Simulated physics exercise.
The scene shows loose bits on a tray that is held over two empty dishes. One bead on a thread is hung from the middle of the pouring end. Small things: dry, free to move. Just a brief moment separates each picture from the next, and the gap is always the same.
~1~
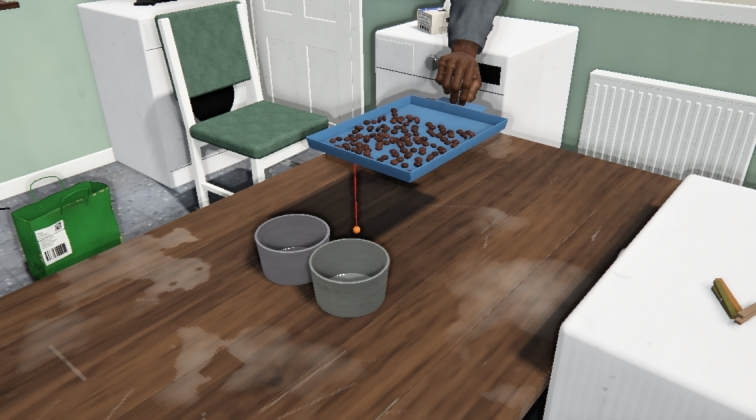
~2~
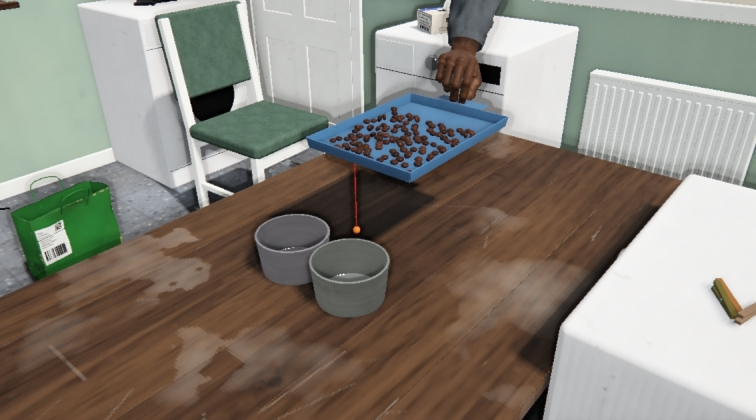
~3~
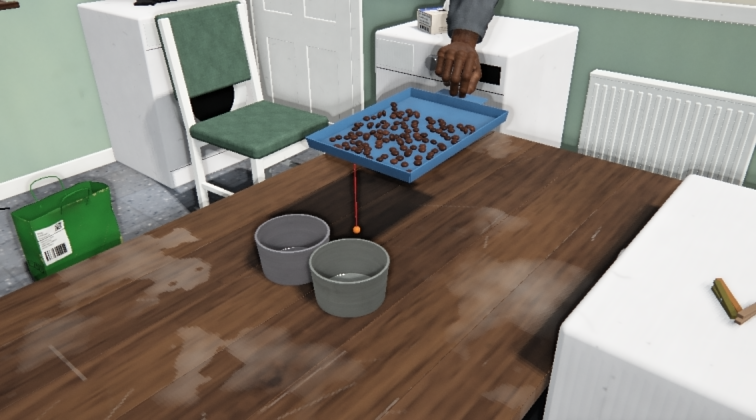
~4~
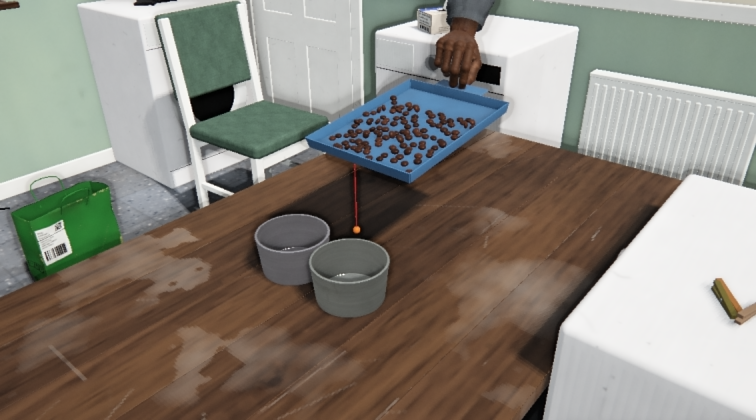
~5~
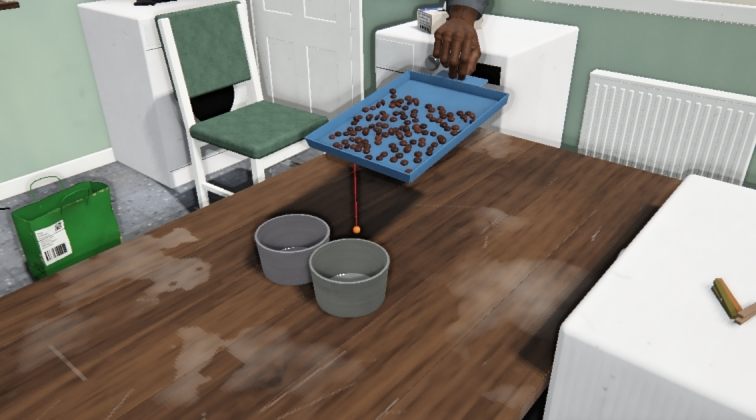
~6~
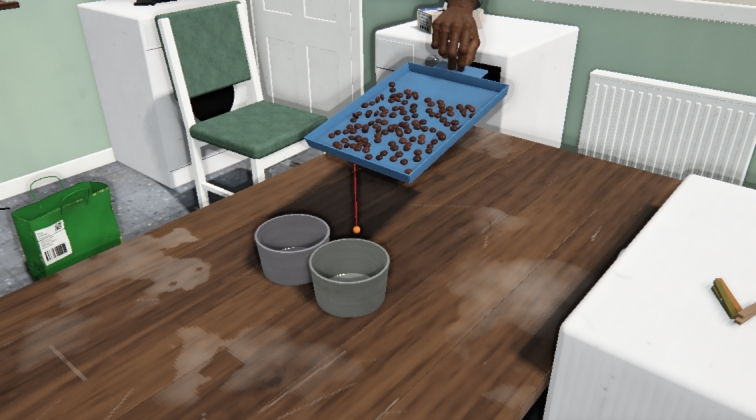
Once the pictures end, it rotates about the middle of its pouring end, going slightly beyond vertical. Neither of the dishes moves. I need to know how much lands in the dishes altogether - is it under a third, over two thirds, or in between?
Altogether it comes to over two thirds.
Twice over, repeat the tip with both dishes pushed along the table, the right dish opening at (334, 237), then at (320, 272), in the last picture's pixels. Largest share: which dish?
In order: The right-hand one. Then: The right-hand one.
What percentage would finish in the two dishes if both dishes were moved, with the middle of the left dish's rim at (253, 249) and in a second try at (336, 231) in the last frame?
10 %, 50 %.
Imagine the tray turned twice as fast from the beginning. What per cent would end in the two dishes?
It would be close to 70 per cent.
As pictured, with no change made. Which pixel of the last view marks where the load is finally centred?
Around (343, 291), give or take.
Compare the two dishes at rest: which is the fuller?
It is the right-hand dish.
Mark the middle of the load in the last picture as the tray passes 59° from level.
The load is centred about (362, 142).
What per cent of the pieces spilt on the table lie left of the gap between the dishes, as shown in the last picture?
It works out to some 30 per cent.
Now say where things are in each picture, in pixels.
Corners of the pouring end at (309, 137) and (410, 171), level; middle of the load at (403, 139), flat chocolate drops; left dish at (267, 262); right dish at (323, 292); bead on its thread at (357, 230), in the first picture.
Corners of the pouring end at (309, 137) and (410, 171), level; middle of the load at (403, 138), in the second picture.
Corners of the pouring end at (308, 137) and (410, 172), tipped barely, level across its low end; middle of the load at (403, 136), in the third picture.
Corners of the pouring end at (308, 137) and (409, 172), tipped a little, level across its low end; middle of the load at (403, 132), in the fourth picture.
Corners of the pouring end at (307, 137) and (409, 173), tipped a little, level across its low end; middle of the load at (402, 128), in the fifth picture.
Corners of the pouring end at (307, 137) and (409, 174), tipped a little, level across its low end; middle of the load at (402, 124); left dish at (267, 262); right dish at (323, 292), in the sixth picture.
Soon after the last picture, tray tipped steeply; nearly all on the tray; a stray few in the air.
A little later, tray tipped right over; about half on the tray; about a quarter in the right dish; a stray few in the left dish; a small part outside both; about a quarter in the air.
Later still, tray tipped past a quarter turn; about two thirds in the right dish; about a quarter in the left dish; about a quarter outside both.
At rest, tray tipped past a quarter turn; about two thirds in the right dish; about a quarter in the left dish; about a quarter outside both.
